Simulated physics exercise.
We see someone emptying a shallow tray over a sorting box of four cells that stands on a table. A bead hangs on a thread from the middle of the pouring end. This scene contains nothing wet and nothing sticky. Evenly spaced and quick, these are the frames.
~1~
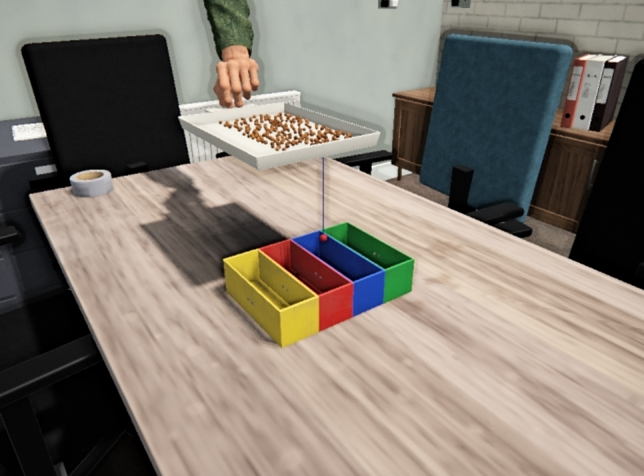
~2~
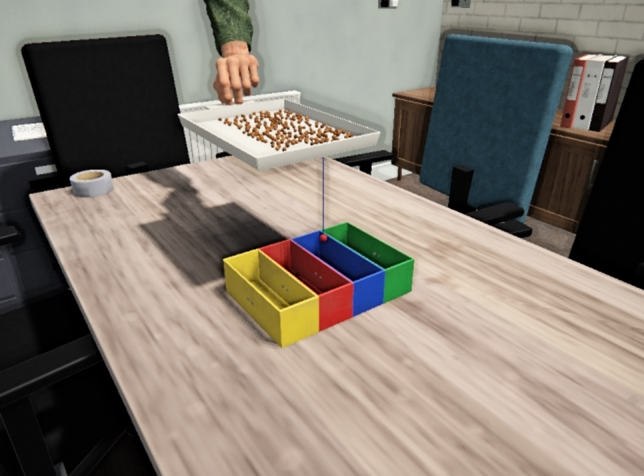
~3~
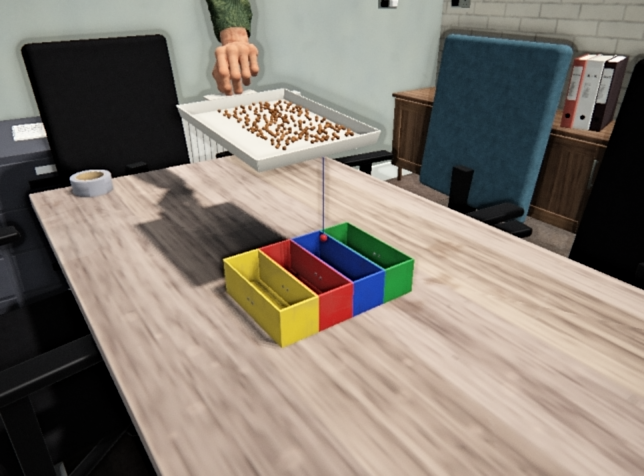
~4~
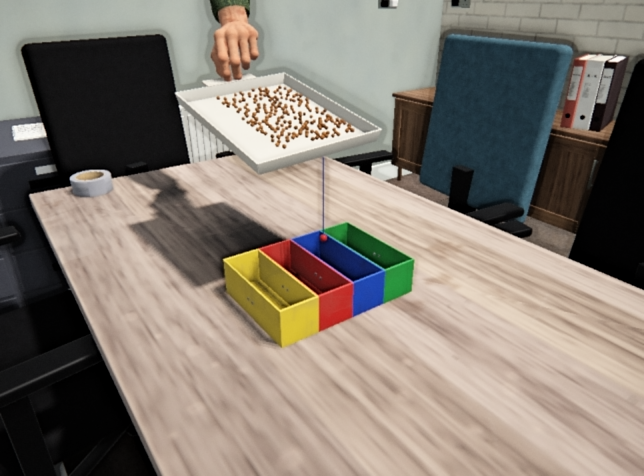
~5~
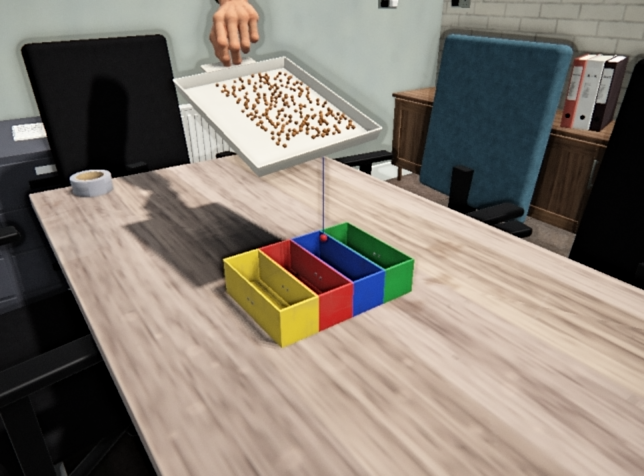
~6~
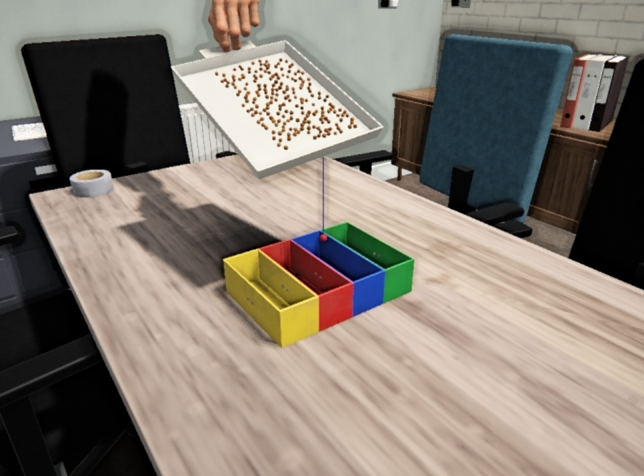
A tray of small brown cereal balls tilting steadily toward the viewer, a hand at its far edge, above a four-coloured sorting box.
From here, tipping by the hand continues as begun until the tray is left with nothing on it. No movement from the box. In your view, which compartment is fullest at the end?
Fullest: The yellow compartment.
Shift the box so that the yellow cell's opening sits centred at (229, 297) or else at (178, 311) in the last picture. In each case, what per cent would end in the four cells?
Close to 100 %, followed by close to 90 %.
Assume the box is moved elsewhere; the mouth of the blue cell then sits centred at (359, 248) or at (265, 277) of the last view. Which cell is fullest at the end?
The cell in yellow first, blue second.
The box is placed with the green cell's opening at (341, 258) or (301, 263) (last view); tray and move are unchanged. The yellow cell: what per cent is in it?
The first try gives 0 per cent, the second 0 per cent.
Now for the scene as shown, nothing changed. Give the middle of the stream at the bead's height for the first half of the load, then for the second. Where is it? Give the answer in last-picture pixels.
Roughly at (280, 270) first, and then at (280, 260).
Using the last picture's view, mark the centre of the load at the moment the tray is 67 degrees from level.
Look about (286, 170) in the last picture.
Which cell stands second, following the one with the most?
The second spot goes to the red one.
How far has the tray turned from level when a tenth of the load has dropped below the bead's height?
75°, roughly.
Soon, tray tipped steeply; most on the tray; a stray few in the yellow cell; about a quarter falling or outside the box.
A while on, tray tipped past a quarter turn; about a third on the tray; about a third in the yellow cell; a small part in the red cell; a stray few in the blue cell; about a quarter falling or outside the box.
Towards the end, tray tipped past a quarter turn; about two thirds in the yellow cell; about a third in the red cell; a small part in the blue cell; a stray few falling or outside the box.
Finally, tray tipped past a quarter turn; about two thirds in the yellow cell; about a third in the red cell; a small part in the blue cell; none in the green cell; a stray few outside the box.
